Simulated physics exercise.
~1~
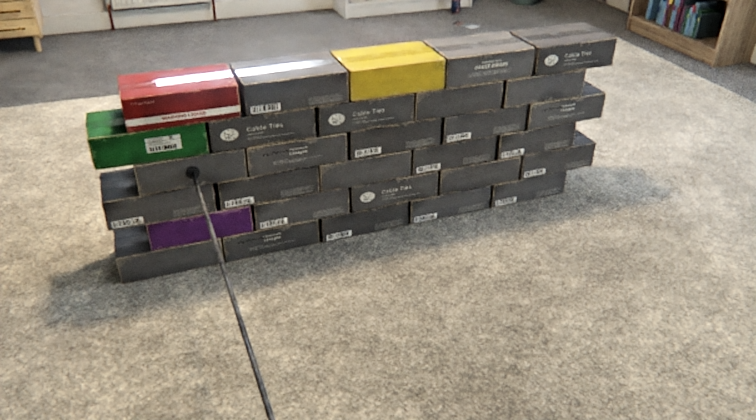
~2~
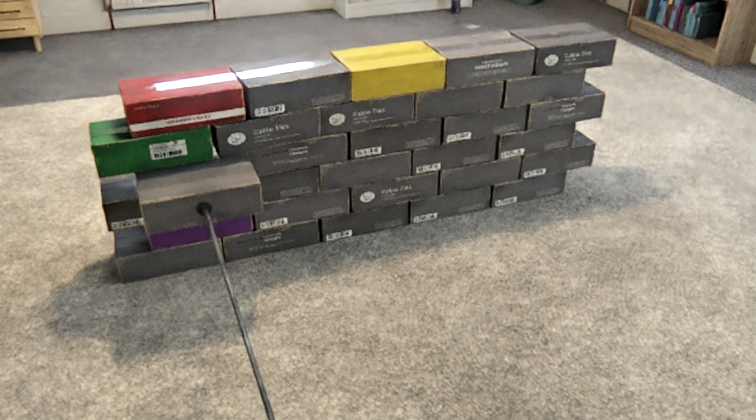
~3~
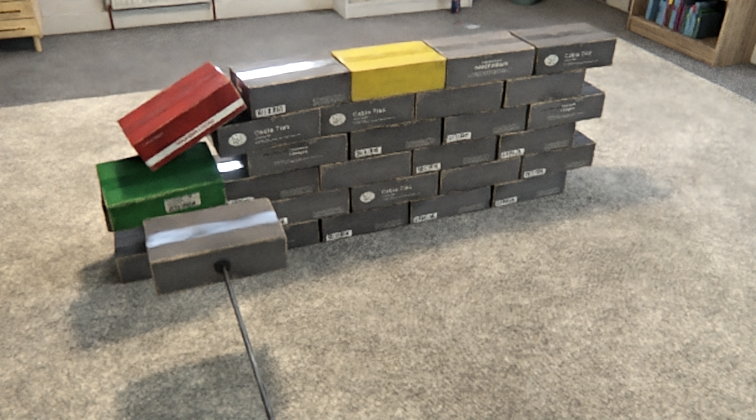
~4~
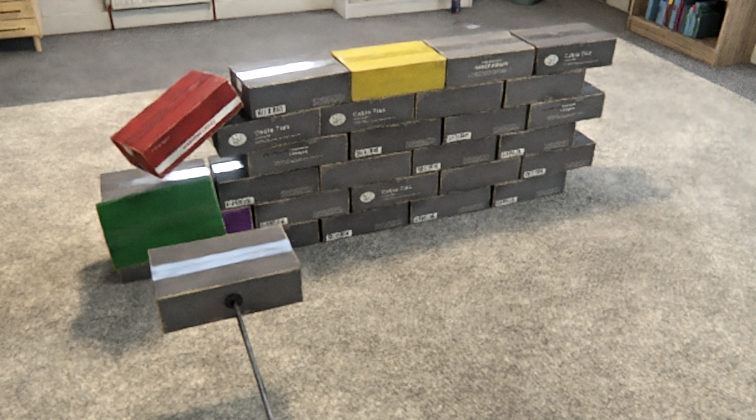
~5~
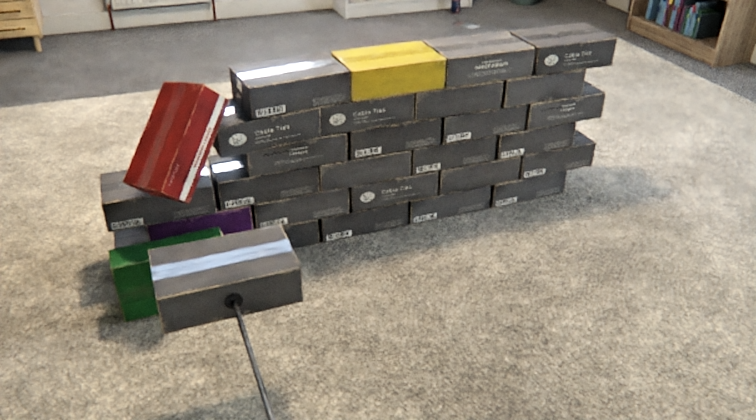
A rod draws a grey box from the wall's left end, and the green box drops while the red one tips.
